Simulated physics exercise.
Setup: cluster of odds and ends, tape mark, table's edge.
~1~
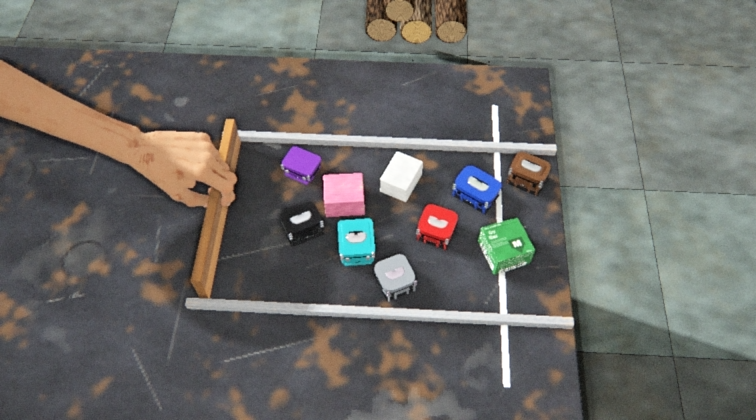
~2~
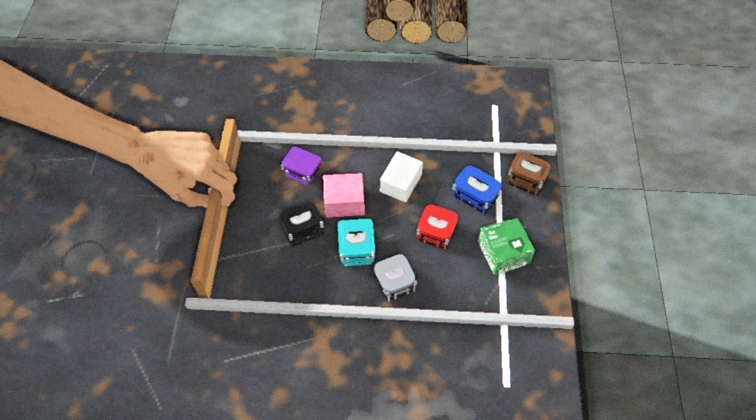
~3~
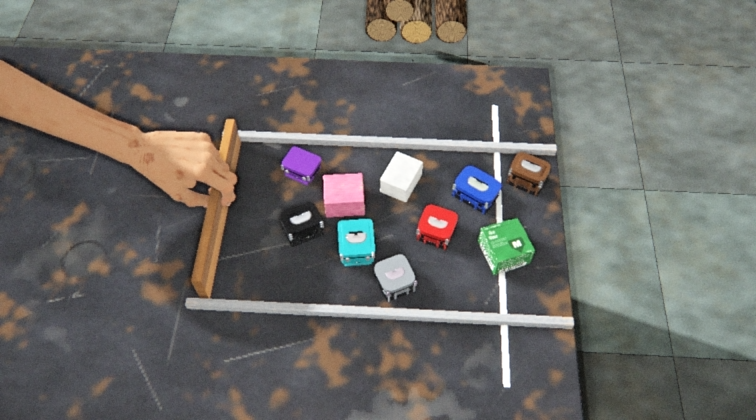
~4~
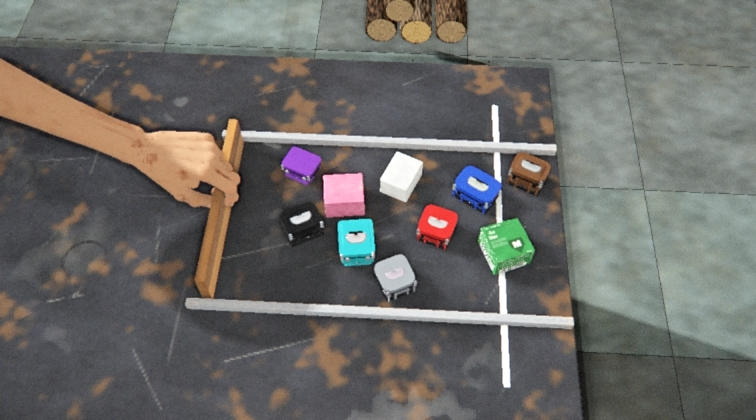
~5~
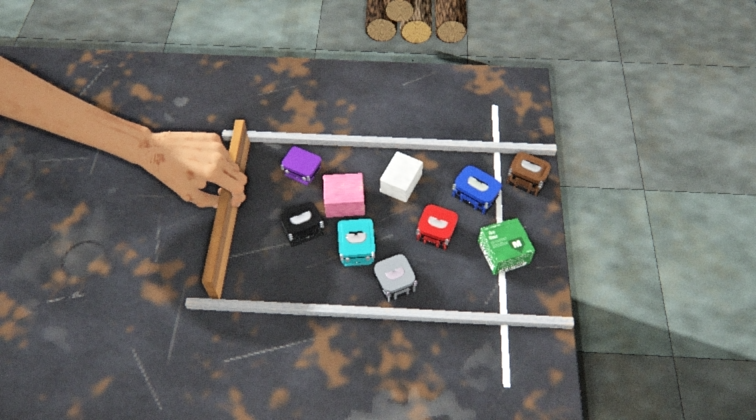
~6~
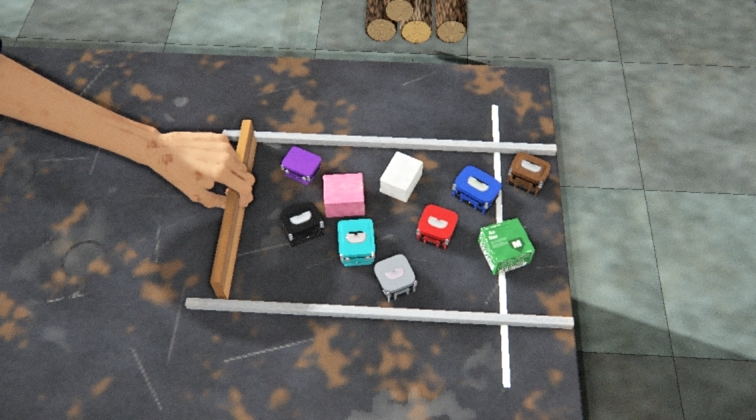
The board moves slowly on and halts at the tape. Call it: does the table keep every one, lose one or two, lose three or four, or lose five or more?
It loses three or four.
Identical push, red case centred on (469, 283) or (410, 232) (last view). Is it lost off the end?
One after the other: It keeps its spot; it keeps its spot.
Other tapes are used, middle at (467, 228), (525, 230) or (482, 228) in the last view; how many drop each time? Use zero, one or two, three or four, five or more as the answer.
In turn: Zero, 5 or more, three or four.
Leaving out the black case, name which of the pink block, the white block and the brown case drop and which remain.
Pink block: Still there. White block: Still there. Brown case: Over the edge.
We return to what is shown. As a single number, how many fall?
All told, 3.
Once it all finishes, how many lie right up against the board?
The count in contact is 4.
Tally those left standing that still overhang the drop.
Expected count: 3.
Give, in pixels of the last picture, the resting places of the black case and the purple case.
In the last picture the black case sits around (521, 243) and the purple case around (514, 170).
Soon after, none off yet; brown case at rest near (529, 174); green box at rest near (506, 246); blue case at rest near (477, 190).
At rest, the number that fall off is three or four; fallen, blue case, green box and brown case.
